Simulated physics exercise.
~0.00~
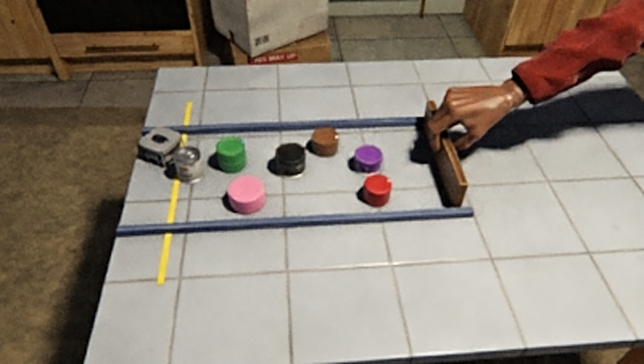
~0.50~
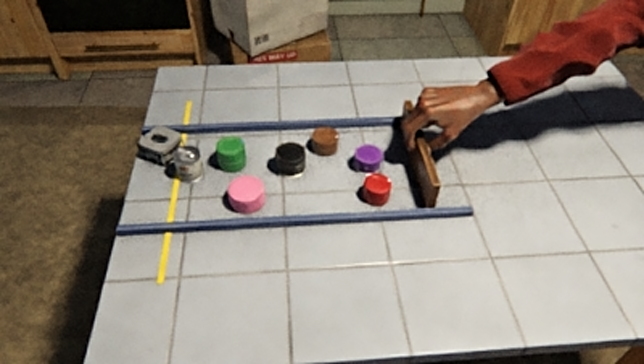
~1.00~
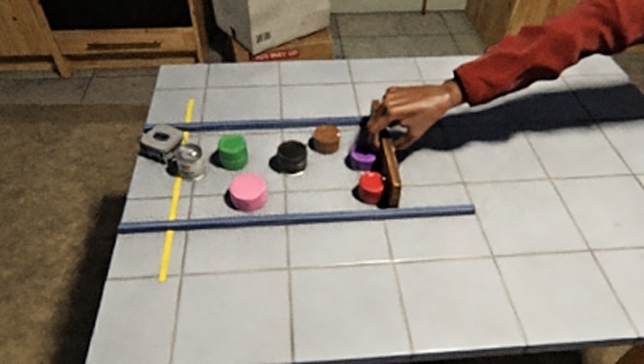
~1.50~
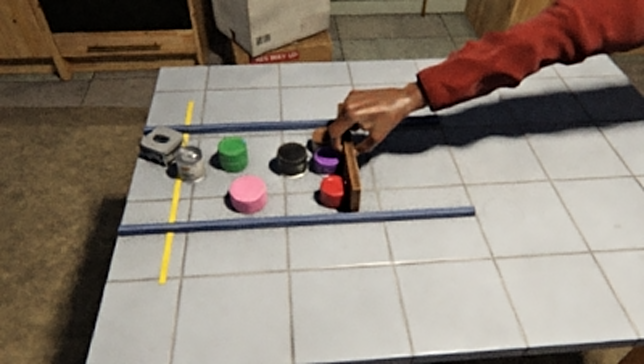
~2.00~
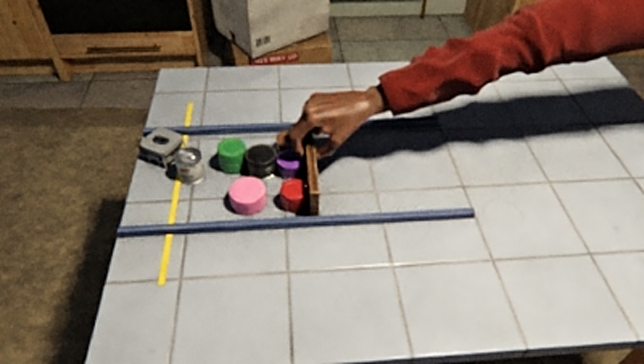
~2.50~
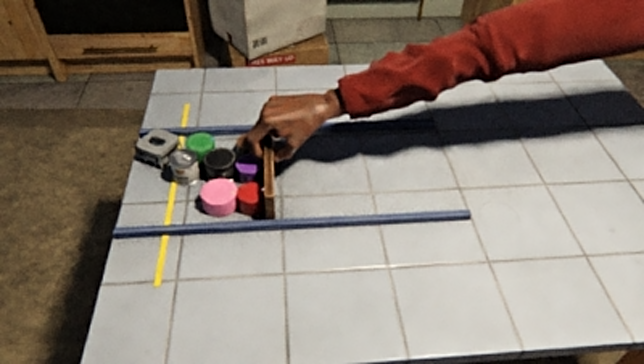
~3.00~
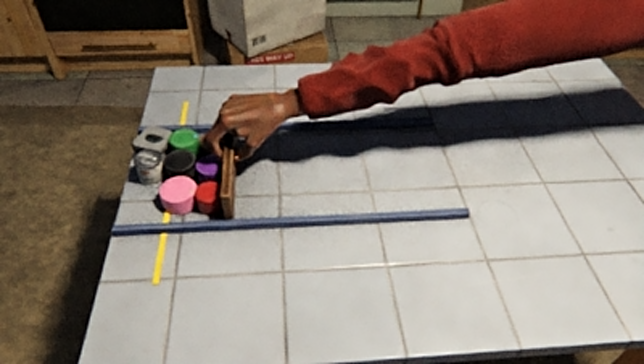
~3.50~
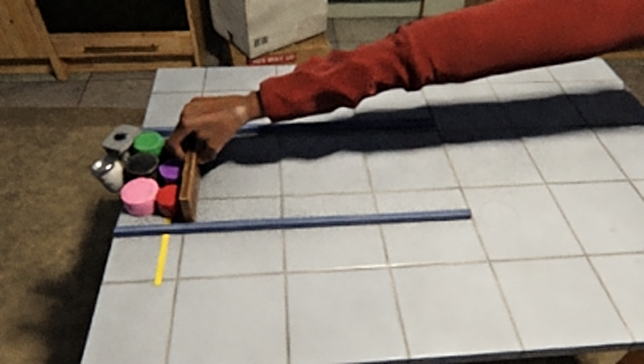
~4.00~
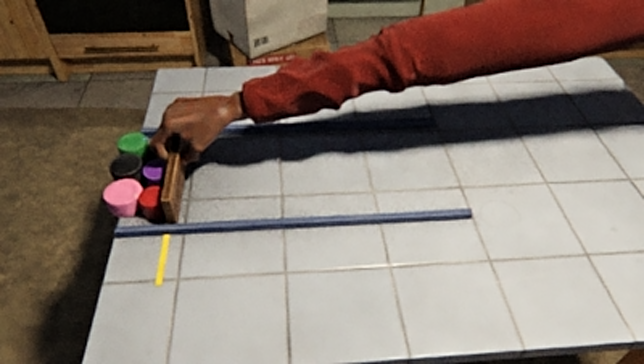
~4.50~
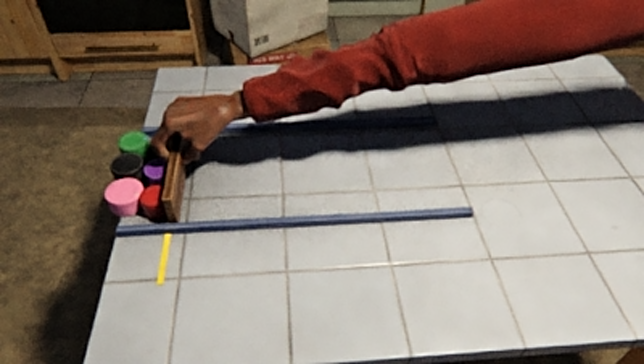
A hand slides a board left, bunching colourful lids and pushing two objects off the table.
